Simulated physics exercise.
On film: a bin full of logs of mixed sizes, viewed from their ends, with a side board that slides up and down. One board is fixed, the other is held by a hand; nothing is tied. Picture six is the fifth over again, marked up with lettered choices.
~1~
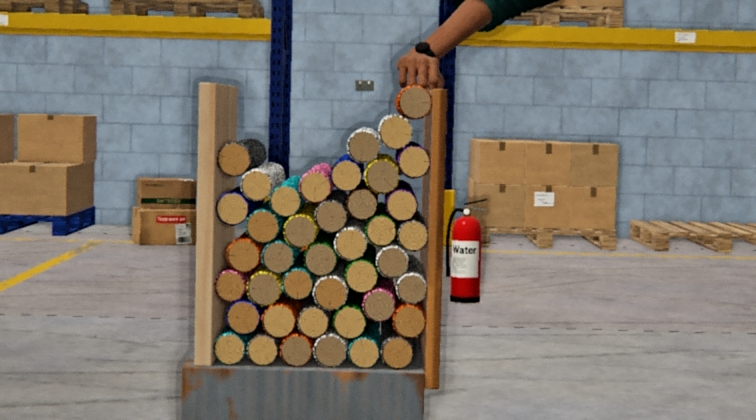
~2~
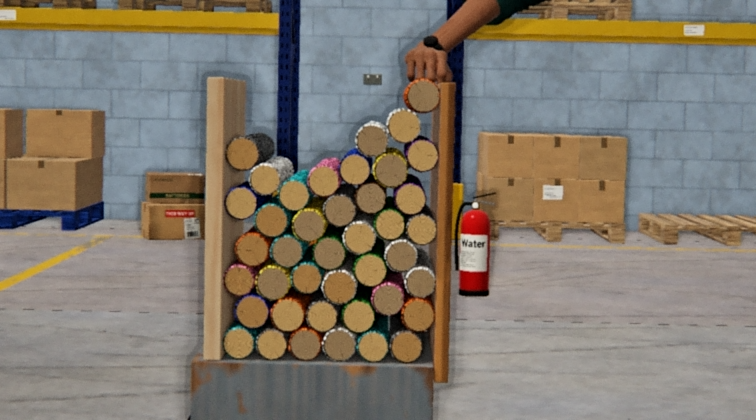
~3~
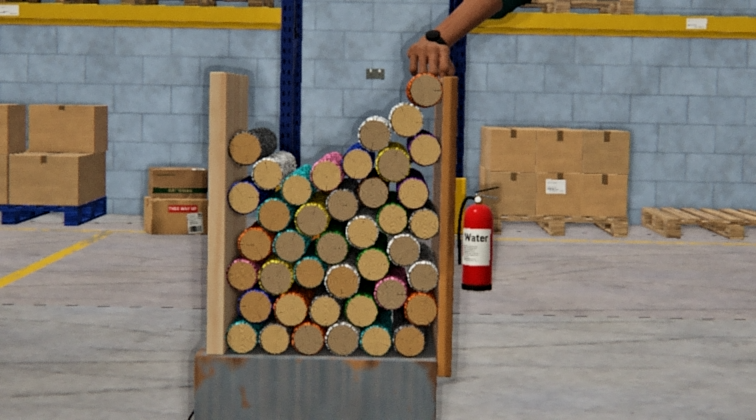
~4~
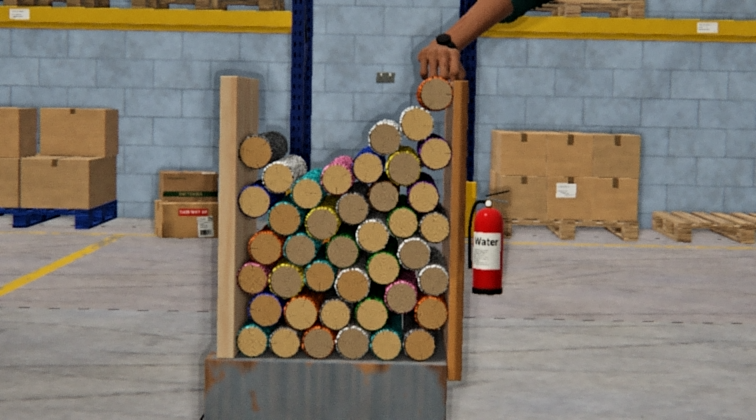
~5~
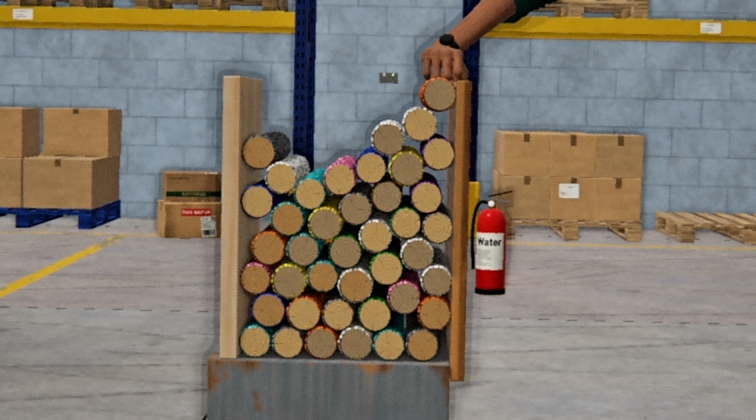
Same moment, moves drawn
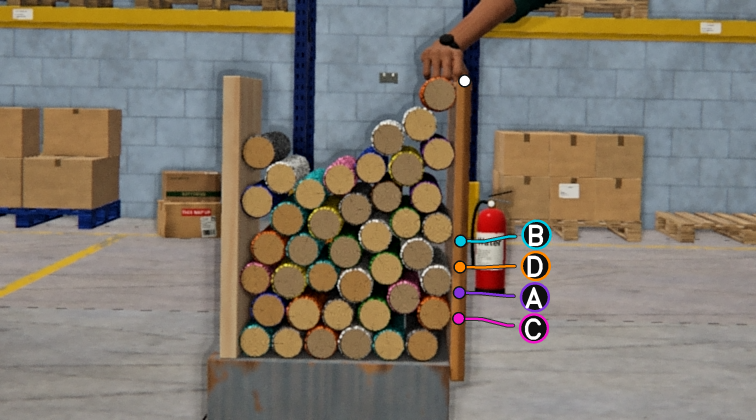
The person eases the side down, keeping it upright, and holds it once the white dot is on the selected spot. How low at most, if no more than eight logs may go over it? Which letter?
Mark A is as low as it can go.
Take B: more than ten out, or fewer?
At B, fewer than ten.
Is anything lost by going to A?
At A: Yes.
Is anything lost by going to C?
Yes.
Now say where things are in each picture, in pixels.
A log (229, 349); a log (397, 353); a log (279, 321), in the first frame.
A log (288, 315); a log (273, 283), in the second frame.
A log (362, 232); a log (311, 220), in the third frame.
A log (404, 169); a log (435, 154), in the fourth frame.
A log (439, 95); side board (456, 221); a log (254, 342), in the fifth frame.
On the copy, A at (460, 293); B at (461, 241); C at (459, 318); D at (460, 267); the white dot at (465, 81).
On A. First, top of the board (455, 167).
Then, top of the board (453, 261).
Finally, top of the board (452, 292), seven out over the board.
By contrast, B three out over the board; C more than eight out over the board; D seven out over the board.
